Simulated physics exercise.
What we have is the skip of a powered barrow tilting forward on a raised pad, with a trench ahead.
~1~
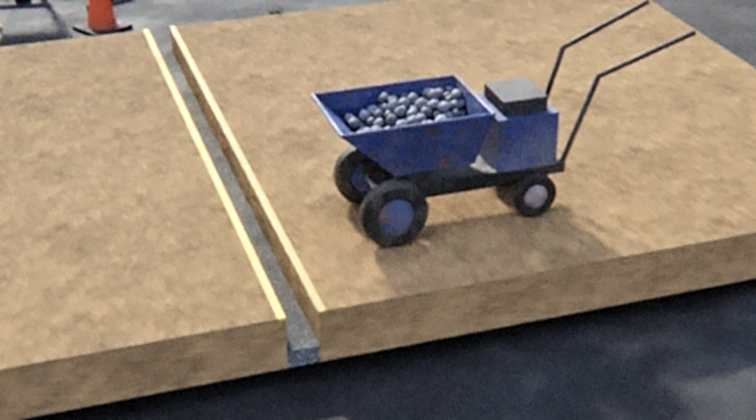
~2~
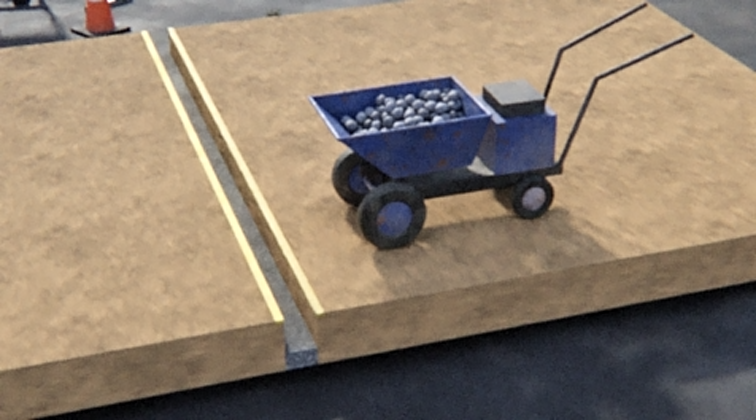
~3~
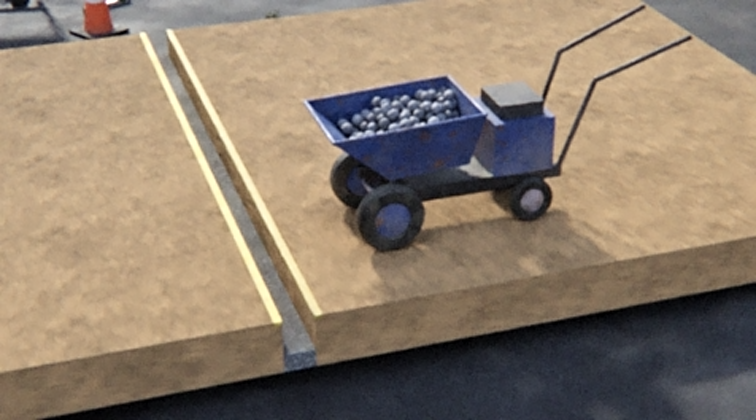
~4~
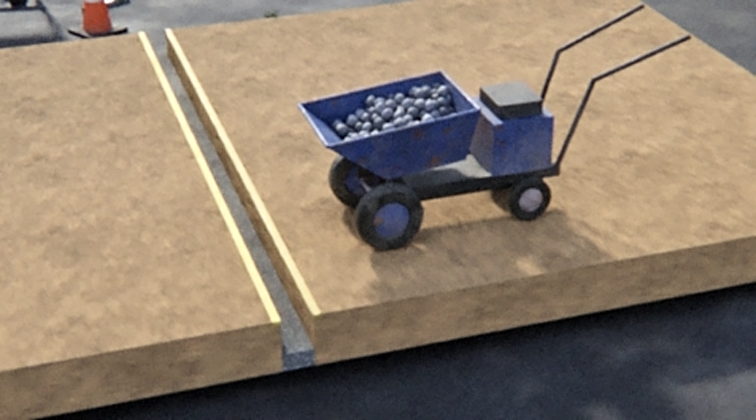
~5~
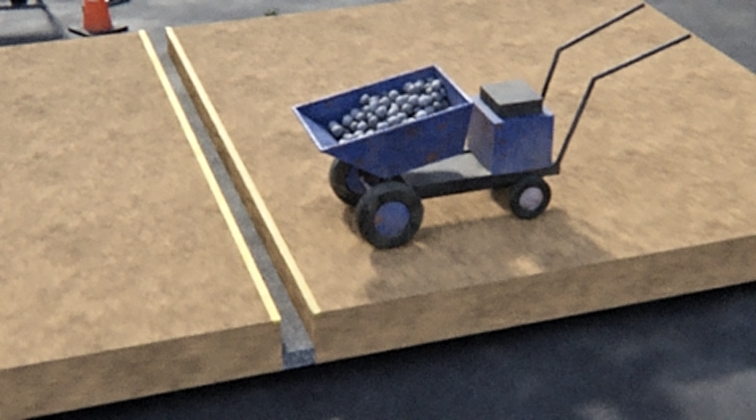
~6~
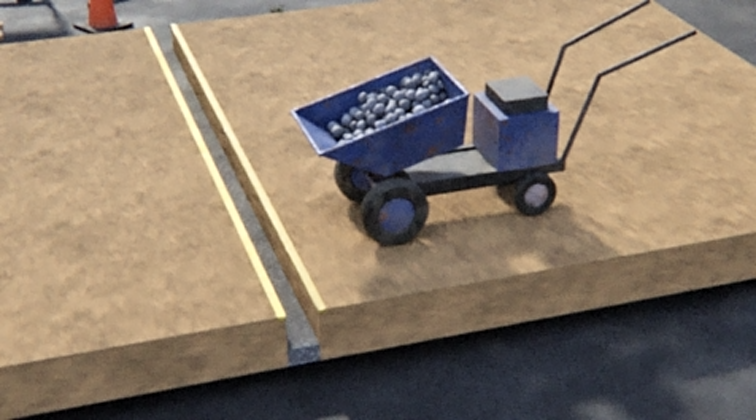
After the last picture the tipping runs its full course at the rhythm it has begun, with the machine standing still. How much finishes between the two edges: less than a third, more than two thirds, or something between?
The trench ends with from one third to two thirds of it.
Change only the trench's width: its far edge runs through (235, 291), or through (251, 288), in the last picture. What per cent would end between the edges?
The first gives 90 %, the second 70 %.
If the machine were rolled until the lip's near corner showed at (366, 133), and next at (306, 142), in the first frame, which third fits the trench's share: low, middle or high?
First between a third and two thirds, then under a third.
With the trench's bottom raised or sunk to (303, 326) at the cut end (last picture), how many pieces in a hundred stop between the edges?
Near 30 %.
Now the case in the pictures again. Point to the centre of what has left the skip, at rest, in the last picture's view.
Close to (258, 248).
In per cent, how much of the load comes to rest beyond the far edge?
Close to 25 per cent.
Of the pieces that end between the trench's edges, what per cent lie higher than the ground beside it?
It comes to 15 per cent or so.
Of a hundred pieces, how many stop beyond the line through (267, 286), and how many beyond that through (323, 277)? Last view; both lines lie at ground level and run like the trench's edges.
Roughly 20 per cent, and 70 per cent.
Shortly afterwards, skip tipped steeply; the whole lot in the skip.
Next, skip tipped right over; near half in the skip; near a third in or heaped over the trench; a little beyond it.
Some moments later, skip tipped right over; near a quarter in the skip; only a few short of the trench; near half in or heaped over the trench; near a quarter beyond it.
In the end, skip tipped right over; near a quarter in the skip; only a few short of the trench; near half in or heaped over the trench; near a quarter beyond it.
